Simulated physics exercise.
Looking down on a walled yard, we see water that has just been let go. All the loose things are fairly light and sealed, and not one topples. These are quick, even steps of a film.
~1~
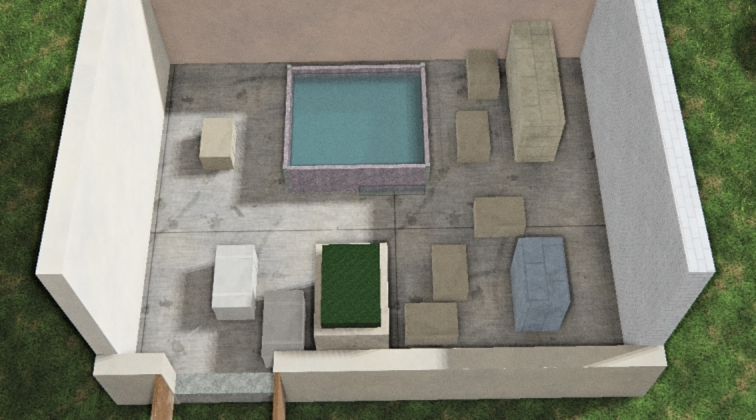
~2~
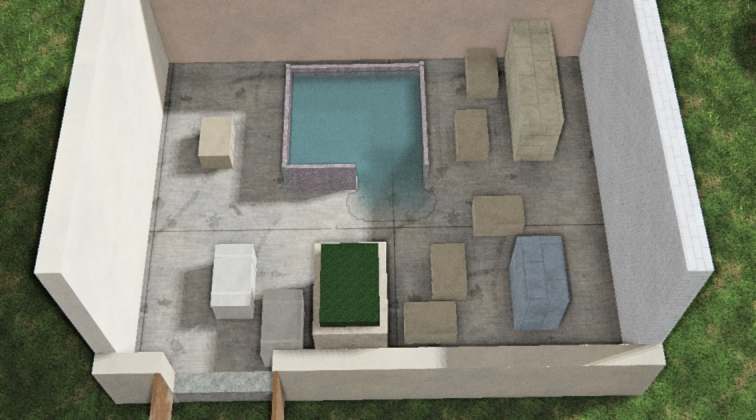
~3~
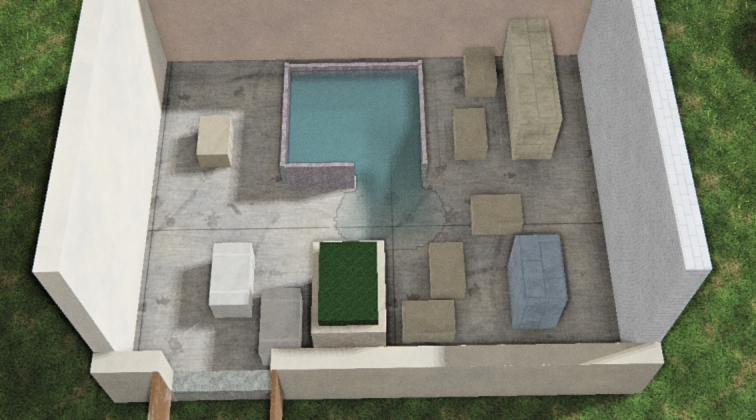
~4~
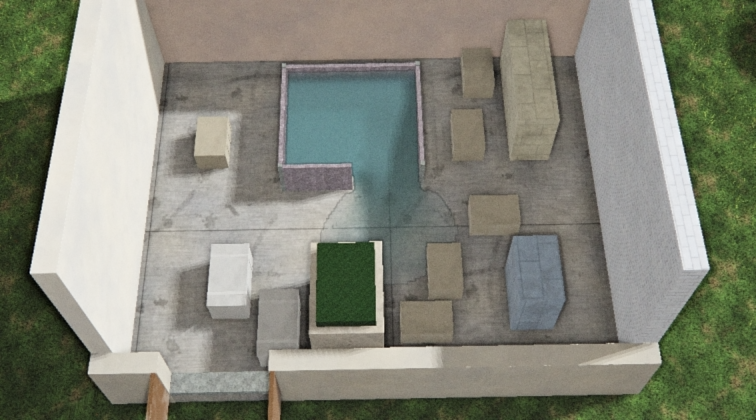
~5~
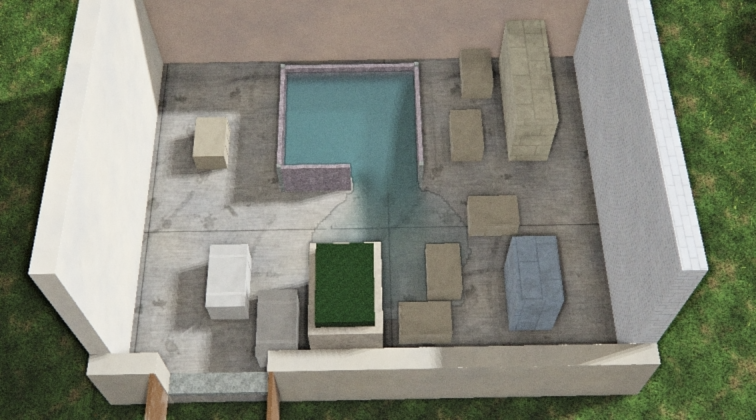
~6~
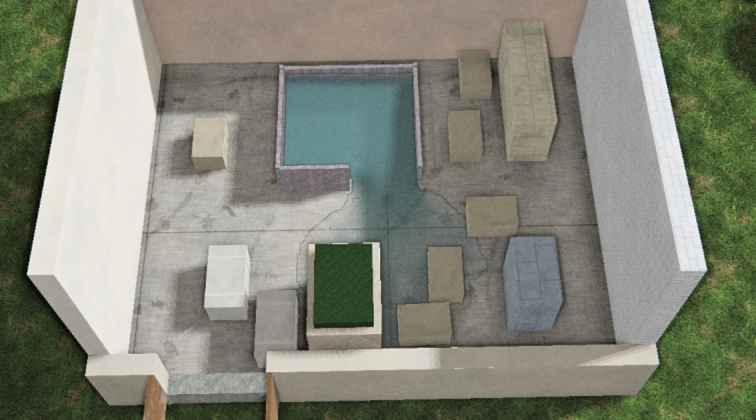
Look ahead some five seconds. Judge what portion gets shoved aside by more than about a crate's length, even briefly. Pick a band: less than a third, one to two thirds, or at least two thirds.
The fraction is less than a third of them.
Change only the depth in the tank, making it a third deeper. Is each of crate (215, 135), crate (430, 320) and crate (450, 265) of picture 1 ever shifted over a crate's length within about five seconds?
Per item, in order: Missed the mark; missed the mark; cleared the mark.
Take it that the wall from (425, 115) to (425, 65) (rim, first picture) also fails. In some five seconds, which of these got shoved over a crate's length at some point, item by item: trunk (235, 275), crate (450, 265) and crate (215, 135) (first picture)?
Here's my take, in sequence: Fails to go that far, dislodged that far, and fails to go that far.
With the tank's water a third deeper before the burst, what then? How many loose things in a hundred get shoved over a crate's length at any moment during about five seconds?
I'd put it near 20 out of a hundred.
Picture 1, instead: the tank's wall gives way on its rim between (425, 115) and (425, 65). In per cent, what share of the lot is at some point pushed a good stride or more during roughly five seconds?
Roughly 40 in a hundred.
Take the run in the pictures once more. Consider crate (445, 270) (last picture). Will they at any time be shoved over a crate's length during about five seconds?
Short answer: At least that much.
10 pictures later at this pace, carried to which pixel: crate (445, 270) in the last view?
The top ends up somewhere near (485, 302).
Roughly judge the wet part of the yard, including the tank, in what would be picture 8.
It comes to some 25 in a hundred.
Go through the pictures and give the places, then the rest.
In the first picture, a crate at (450, 267), on the bottom; a crate at (432, 319), on the bottom; 0 of 8 have shifted.
In the second picture, a crate at (449, 266), on the bottom; a crate at (430, 317), on the bottom; 0 of 8 have shifted.
In the third picture, a crate at (448, 265) rests on the ground; a crate at (429, 316), on the bottom; 0 of 8 have shifted.
In the fourth picture, a crate at (445, 265), on the bottom; a crate at (427, 317), on the bottom; 0 of 8 have shifted.
In the fifth picture, a crate at (444, 266) rests on the ground; a crate at (425, 317) rests on the ground; 0 of 8 have shifted.
In the sixth picture, a crate at (446, 269), on the bottom, close to its start; a crate at (425, 319) rests on the ground; 1 of 8 have shifted.
A moment on, 0 of 8 are well off their spots; 0 afloat.
Next, 1 of 8 are well off their spots; 2 afloat.
Later, 0 of 8 are well off their spots; 2 afloat.
In the end, 2 of 8 are well off their spots, and 2 have been at some point; 3 afloat.
